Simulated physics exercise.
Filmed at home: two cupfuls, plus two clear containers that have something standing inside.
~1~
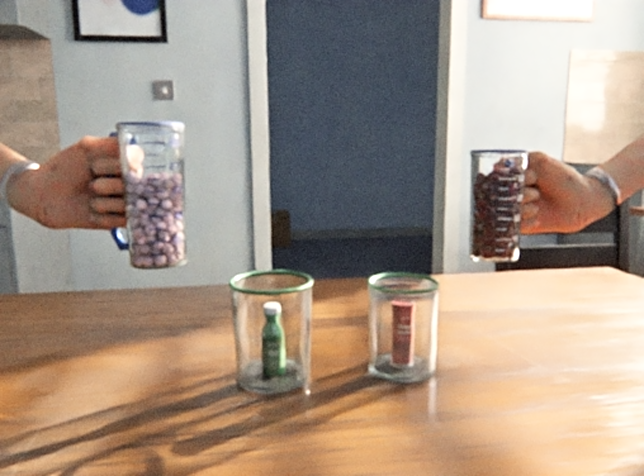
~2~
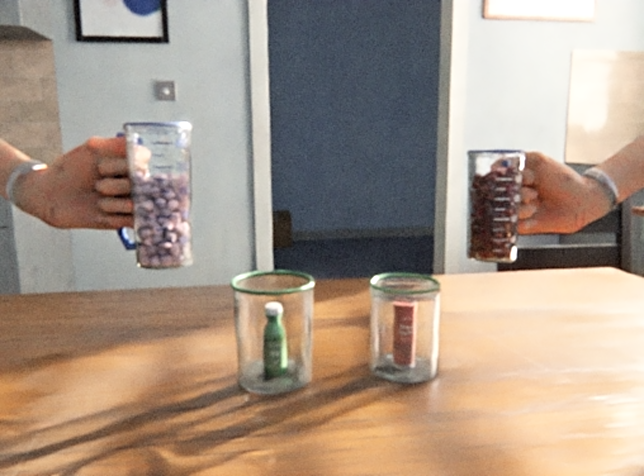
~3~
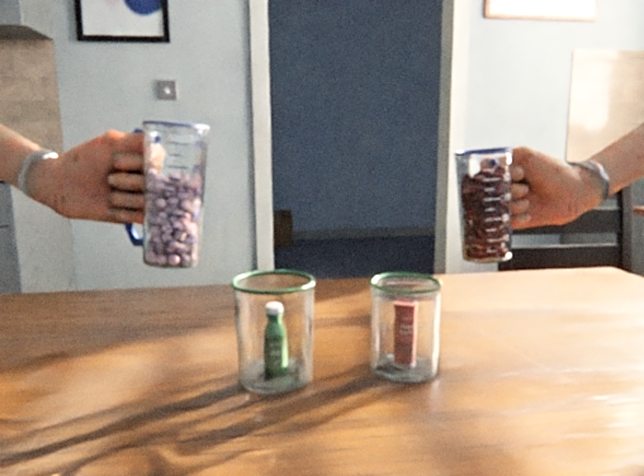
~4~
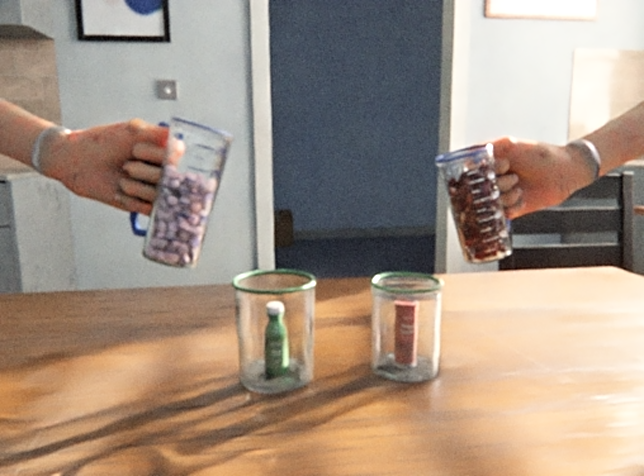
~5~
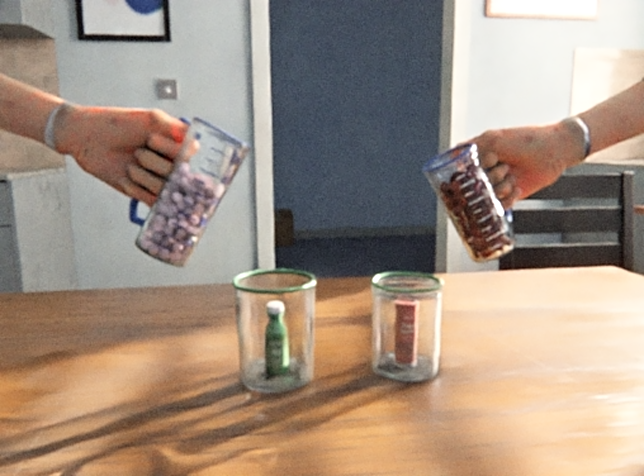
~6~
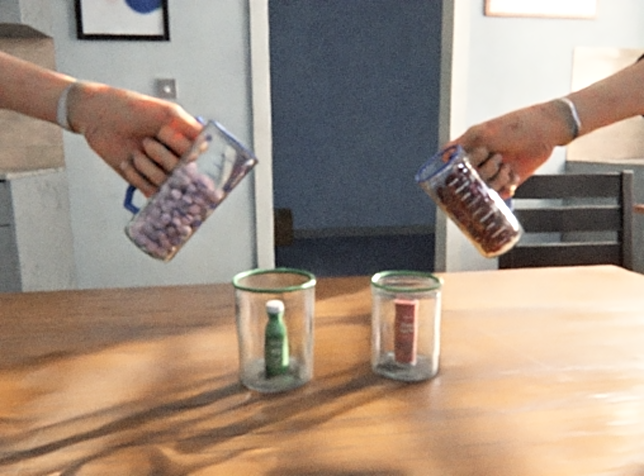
The video shows two hands holding clear cups, one of pale purple beads and one of dark red beans, behind two glasses containing a small green bottle and a red tin, then moving the cups inward and tilting them.
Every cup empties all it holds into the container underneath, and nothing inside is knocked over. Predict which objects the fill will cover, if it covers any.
Covered or not: Left object - not covered; right object - not covered.
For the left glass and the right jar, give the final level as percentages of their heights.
The left one ends up around 55 percent full and the right one around 65 percent.
Then, 0.23 s on from there, left glass empty, all of its cupful still in the cup; right jar empty, all of its cupful still in the cup.
Then, 0.53 s on from there, left glass empty, nearly all of its cupful still in the cup; right jar empty, all of its cupful still in the cup.
Then, 0.84 s on from there, left glass a quarter full, near half of its cupful still in the cup; right jar nearly empty, near two thirds of its cupful still in the cup.
In the end, left glass half full (surface near (275, 323)), one piece on the table; right jar two thirds full (surface near (406, 311)), nothing beside it; the left thing is still showing; the right thing is still showing.
